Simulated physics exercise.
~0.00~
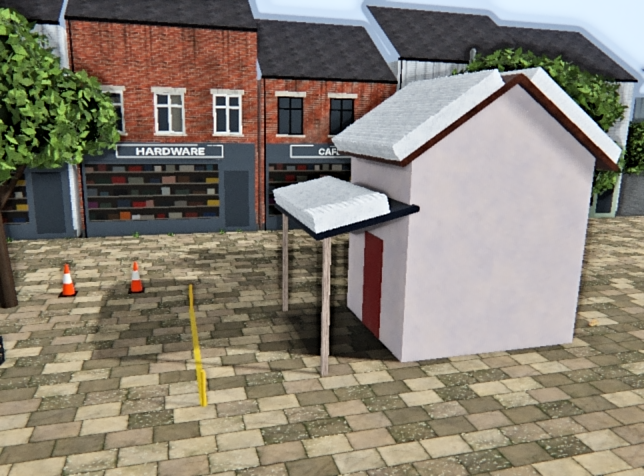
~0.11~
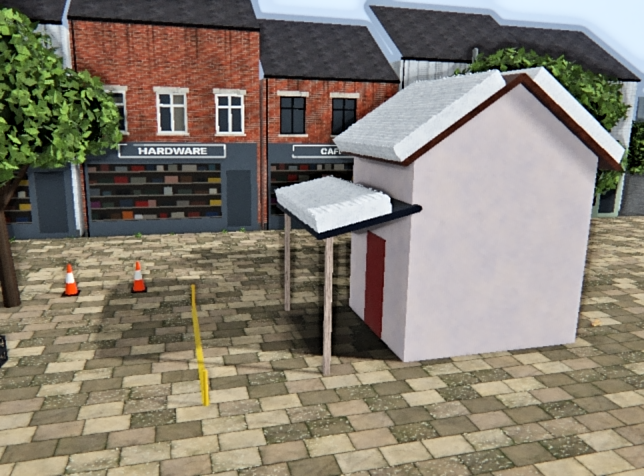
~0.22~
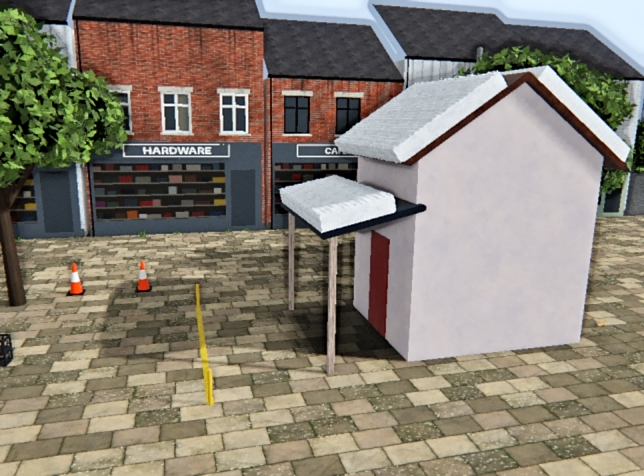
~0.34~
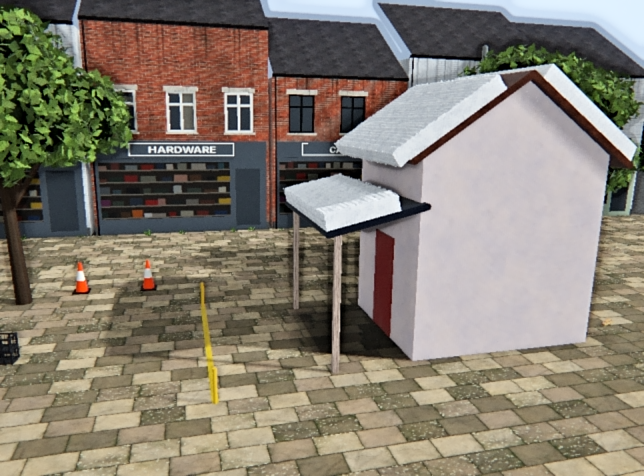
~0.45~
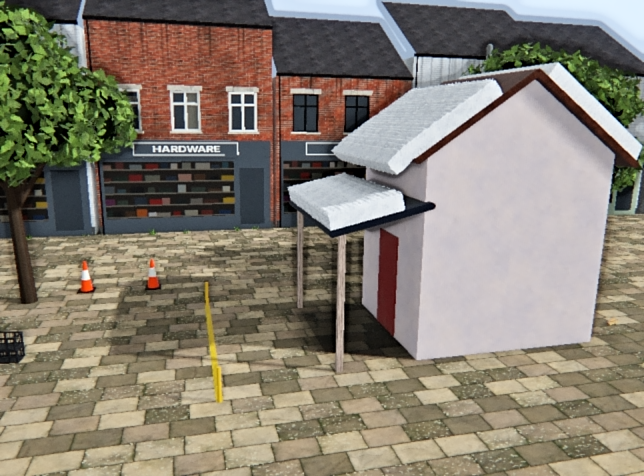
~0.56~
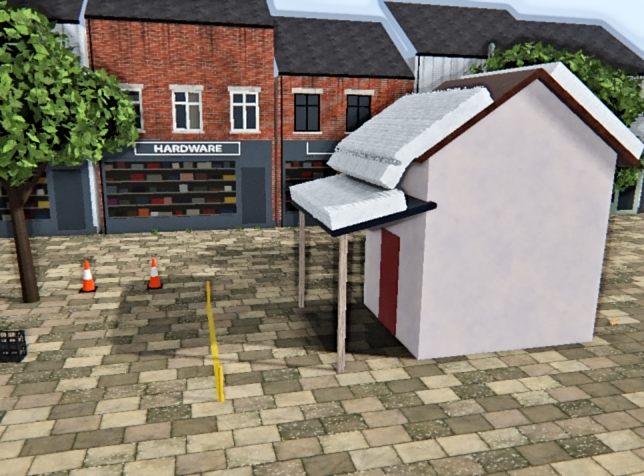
In a paved square facing a hardware shop, a thick layer of snow on a small pale building's steep roof slid slowly down to the left, cracking as it pushed out over the snowy canopy below.
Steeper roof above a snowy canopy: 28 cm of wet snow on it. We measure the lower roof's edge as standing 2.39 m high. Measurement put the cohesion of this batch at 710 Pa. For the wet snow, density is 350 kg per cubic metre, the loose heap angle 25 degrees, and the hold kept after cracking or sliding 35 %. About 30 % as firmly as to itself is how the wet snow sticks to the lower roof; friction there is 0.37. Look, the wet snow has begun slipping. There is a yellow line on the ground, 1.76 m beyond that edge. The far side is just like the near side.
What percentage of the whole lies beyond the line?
About 25 %.
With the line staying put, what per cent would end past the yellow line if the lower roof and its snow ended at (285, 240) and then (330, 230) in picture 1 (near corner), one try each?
Try 1: 14 %; try 2: 30 %.
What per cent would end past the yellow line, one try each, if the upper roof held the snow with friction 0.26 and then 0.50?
About 12 % in the first try and about 0 % in the second.
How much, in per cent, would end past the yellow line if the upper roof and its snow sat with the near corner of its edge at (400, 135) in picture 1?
Roughly 40 %.
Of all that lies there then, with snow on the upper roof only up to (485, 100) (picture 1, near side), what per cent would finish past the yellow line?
I'd put it at around 16 percent.
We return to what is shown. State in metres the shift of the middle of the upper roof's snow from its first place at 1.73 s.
3.8 m.
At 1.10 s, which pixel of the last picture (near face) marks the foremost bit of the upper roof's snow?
It sits close to (310, 213) in the last picture.
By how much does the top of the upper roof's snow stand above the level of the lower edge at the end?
0.5 m, give or take.
By 1.10 s, none is below the lower edge and 0 % is past the line.
By 1.73 s, 50 % is below the lower edge and 1 % is past the line.
By 2.37 s, 70 % is below the lower edge and 25 % is past the line.
By 3.00 s, 70 % is below the lower edge and 25 % is past the line.
By 3.10 s, at the end, 70 % is below the lower edge and 25 % is past the line.
